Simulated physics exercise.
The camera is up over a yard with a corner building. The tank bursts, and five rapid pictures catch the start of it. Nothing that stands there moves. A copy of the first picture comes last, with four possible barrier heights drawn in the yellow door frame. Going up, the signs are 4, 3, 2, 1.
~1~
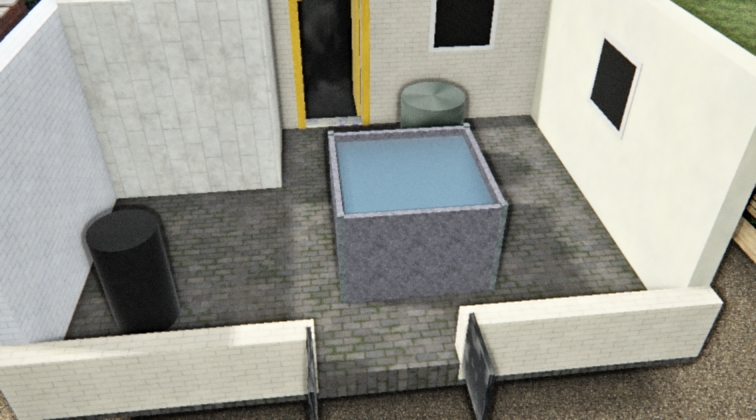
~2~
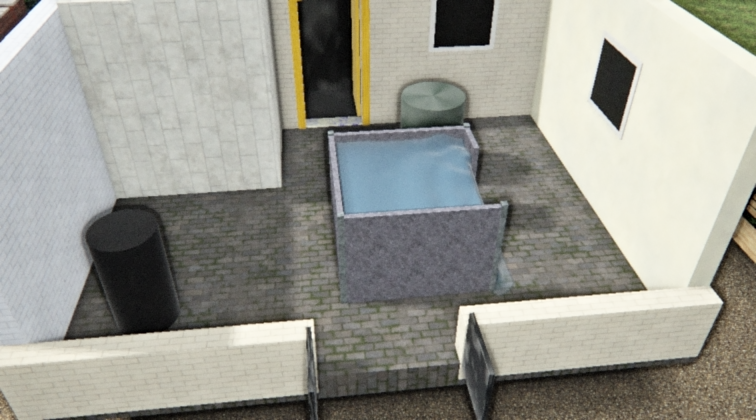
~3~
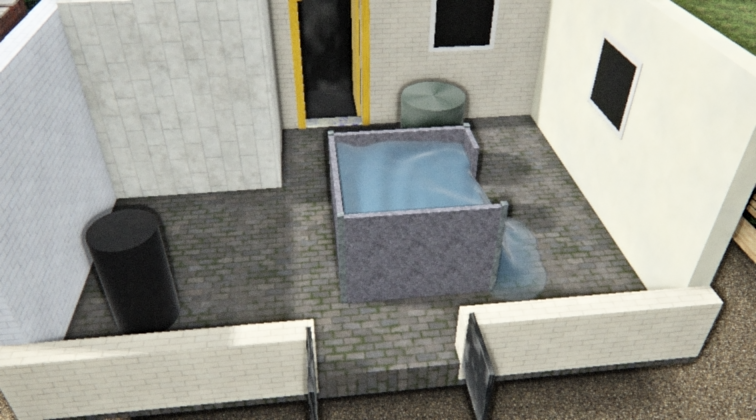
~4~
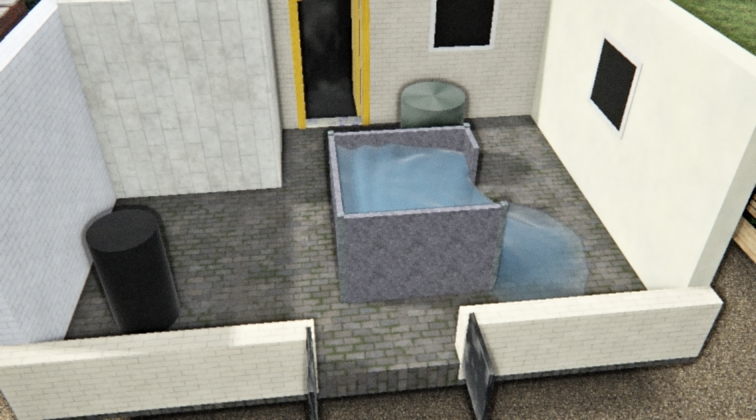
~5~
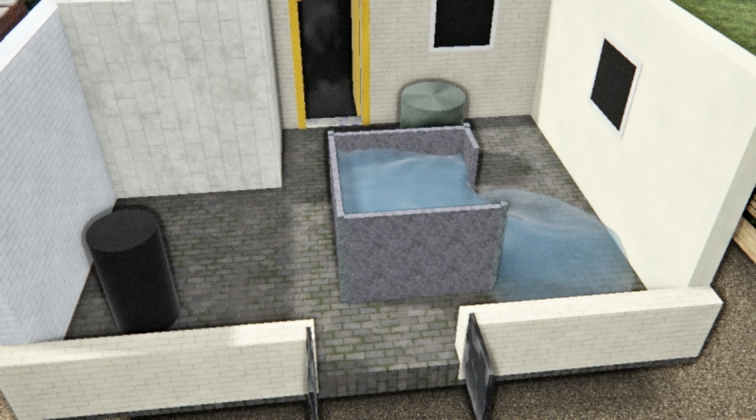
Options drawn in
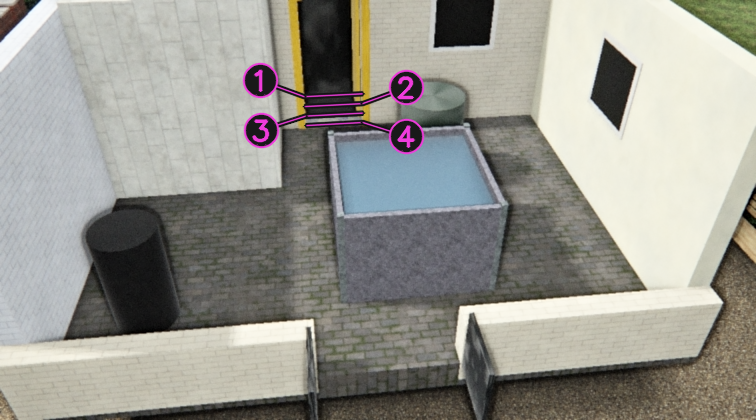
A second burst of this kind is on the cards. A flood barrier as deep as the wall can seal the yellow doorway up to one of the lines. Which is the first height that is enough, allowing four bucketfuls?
Take 3.
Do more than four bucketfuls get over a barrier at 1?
No, that is safe.
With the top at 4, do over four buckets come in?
Yes, it does.
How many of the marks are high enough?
Three.
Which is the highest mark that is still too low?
Mark 4.
In magenta, 1 at (333, 95); 2 at (333, 105); 3 at (334, 114); 4 at (334, 124); from the bottom up 4, 3, 2, 1.
For mark 1, nothing gets over.
For mark 2, nothing gets over.
For mark 3, a splash gets over, under a bucket.
For mark 4, some 20 bucketfuls get in.
